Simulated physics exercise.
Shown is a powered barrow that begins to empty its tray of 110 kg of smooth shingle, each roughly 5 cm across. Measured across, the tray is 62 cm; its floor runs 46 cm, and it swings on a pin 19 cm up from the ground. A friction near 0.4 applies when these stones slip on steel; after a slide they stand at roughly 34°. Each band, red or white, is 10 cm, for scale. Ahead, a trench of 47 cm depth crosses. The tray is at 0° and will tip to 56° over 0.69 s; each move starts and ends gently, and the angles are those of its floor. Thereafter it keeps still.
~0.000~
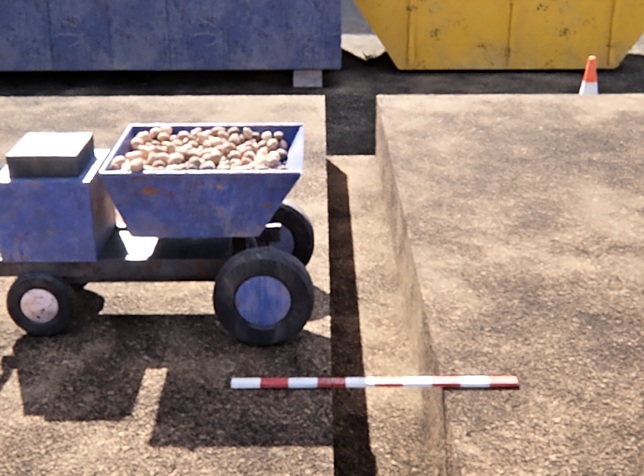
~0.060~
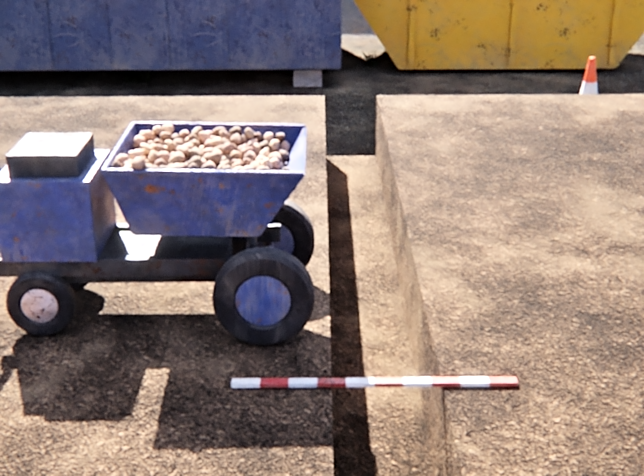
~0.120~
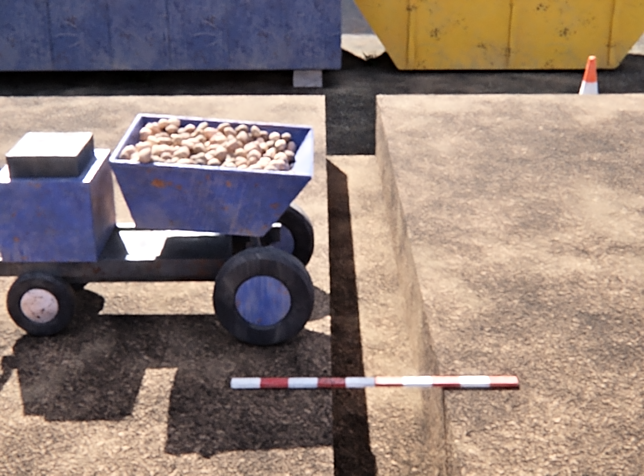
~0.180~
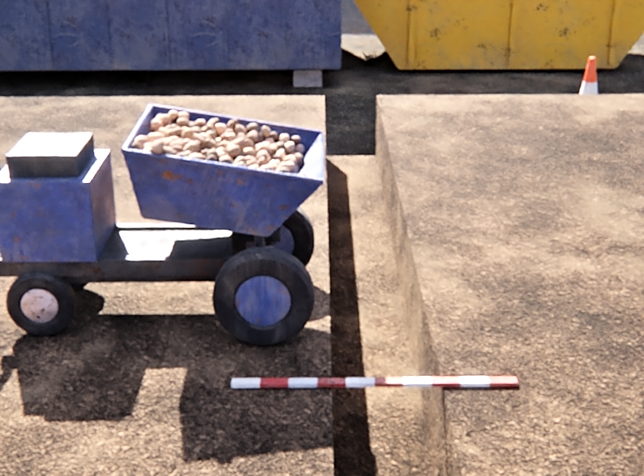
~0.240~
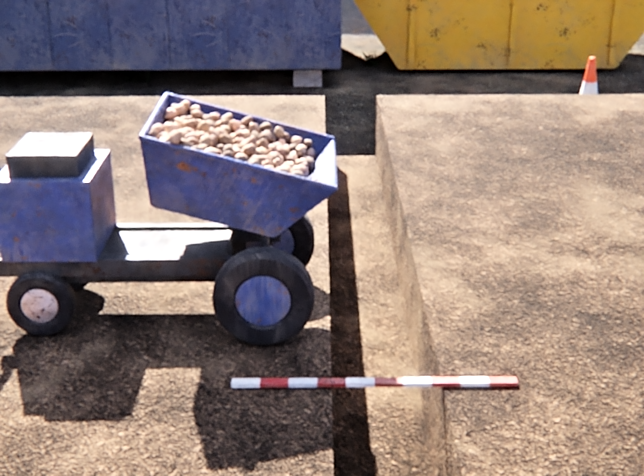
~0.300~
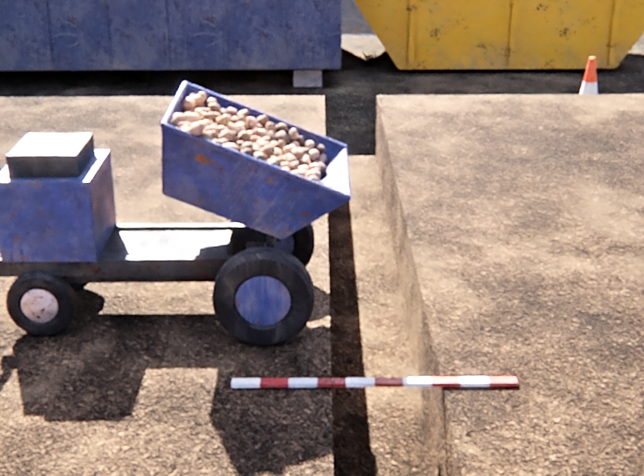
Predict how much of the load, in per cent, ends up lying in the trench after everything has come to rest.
Roughly 19 per cent of it.
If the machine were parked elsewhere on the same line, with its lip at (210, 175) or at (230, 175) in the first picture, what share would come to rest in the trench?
Roughly 55 percent for the first, and 55 percent for the second.
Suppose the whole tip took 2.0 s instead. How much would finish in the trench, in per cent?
Around 35 per cent would end in the trench.
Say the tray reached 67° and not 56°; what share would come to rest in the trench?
Then about 35 per cent.
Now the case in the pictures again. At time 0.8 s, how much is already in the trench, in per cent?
I'd put it near 10 per cent.
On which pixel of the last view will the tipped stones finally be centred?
In the last view, about (463, 303).
After 0.5 s the floor is at 48°; 100 % in the tray; the foremost stones are at (369, 215).
After 0.8 s the floor is at 56°; 86 % in the tray, 8 % in the trench, 6 % past the trench; the foremost stones are at (463, 273).
After 1.1 s the floor is at 56°; 53 % in the tray, 7 % in the trench, 40 % past the trench; the foremost stones are at (581, 303).
After 3.1 s the floor is at 56°; 40 % in the tray, 19 % in the trench, 41 % past the trench; the foremost stones are past the picture's edge.
